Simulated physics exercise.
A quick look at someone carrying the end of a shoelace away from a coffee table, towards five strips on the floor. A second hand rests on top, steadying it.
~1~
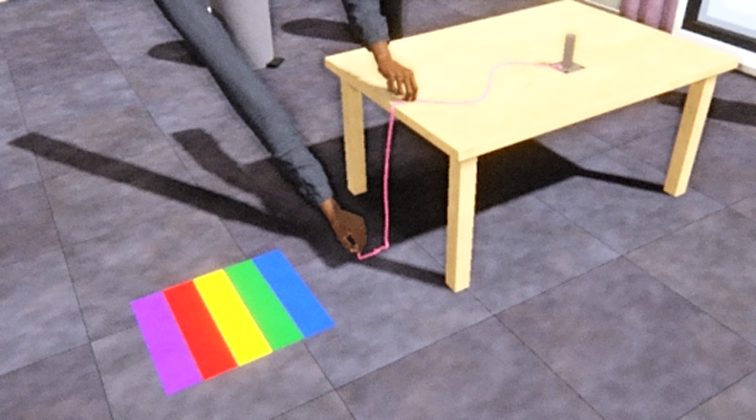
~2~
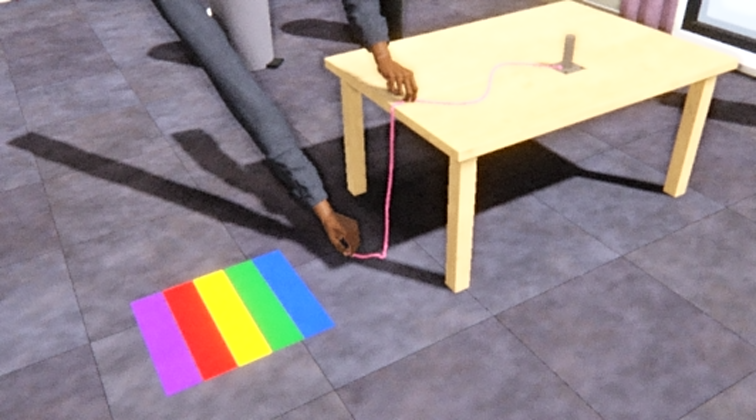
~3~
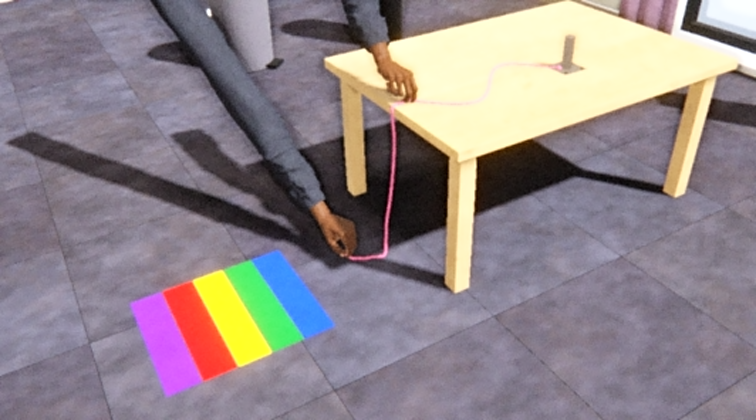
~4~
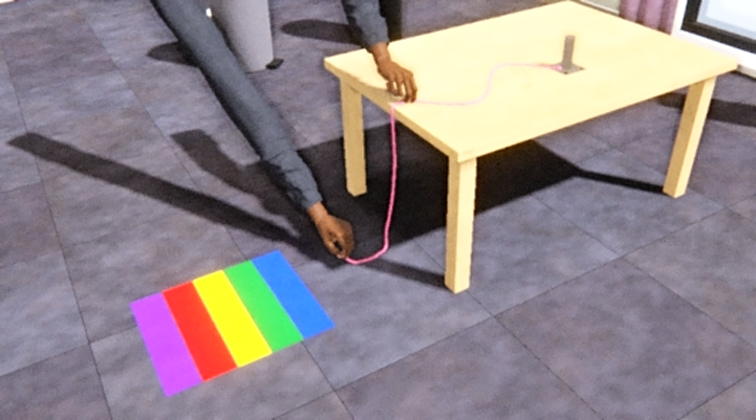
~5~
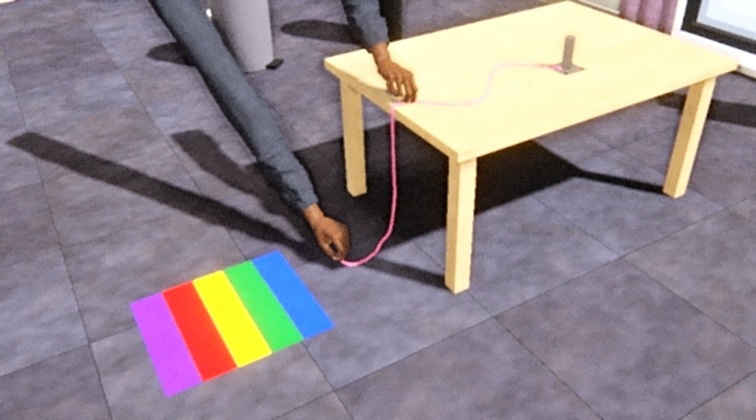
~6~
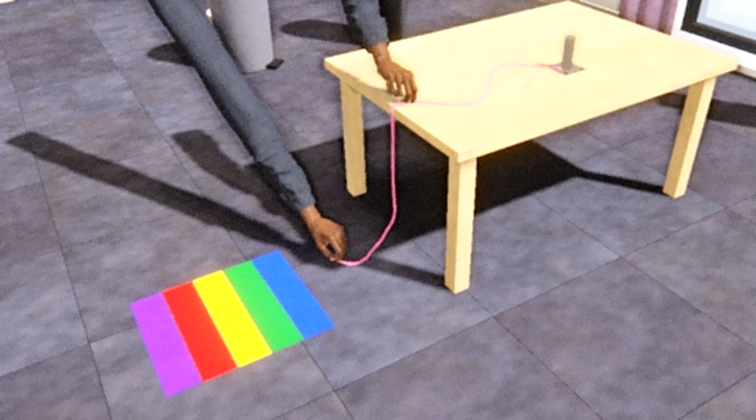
Five bright strips, purple, red, yellow, green and blue from left to right, lie on a grey tiled floor at lower left, seen from above at an angle. To their right stands a pale wooden table with a small dark upright object, and a pink cord runs across its top and over the edge. One dark-sleeved arm's hand stays at the table edge while the other, low down, draws the cord's end slightly leftward, the view staying still.
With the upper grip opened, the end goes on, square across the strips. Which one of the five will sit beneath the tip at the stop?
The red strip will.
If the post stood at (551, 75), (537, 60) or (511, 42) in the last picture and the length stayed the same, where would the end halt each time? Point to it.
The places come out near (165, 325), (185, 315) and (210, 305).
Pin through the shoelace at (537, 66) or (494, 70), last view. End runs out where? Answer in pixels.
Roughly (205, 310) and (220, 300).
Early on, end near (243, 294); over green.
Midway, end near (213, 305); over yellow.
At the end of the slack, end near (194, 312); over red. The end stops over the red strip.
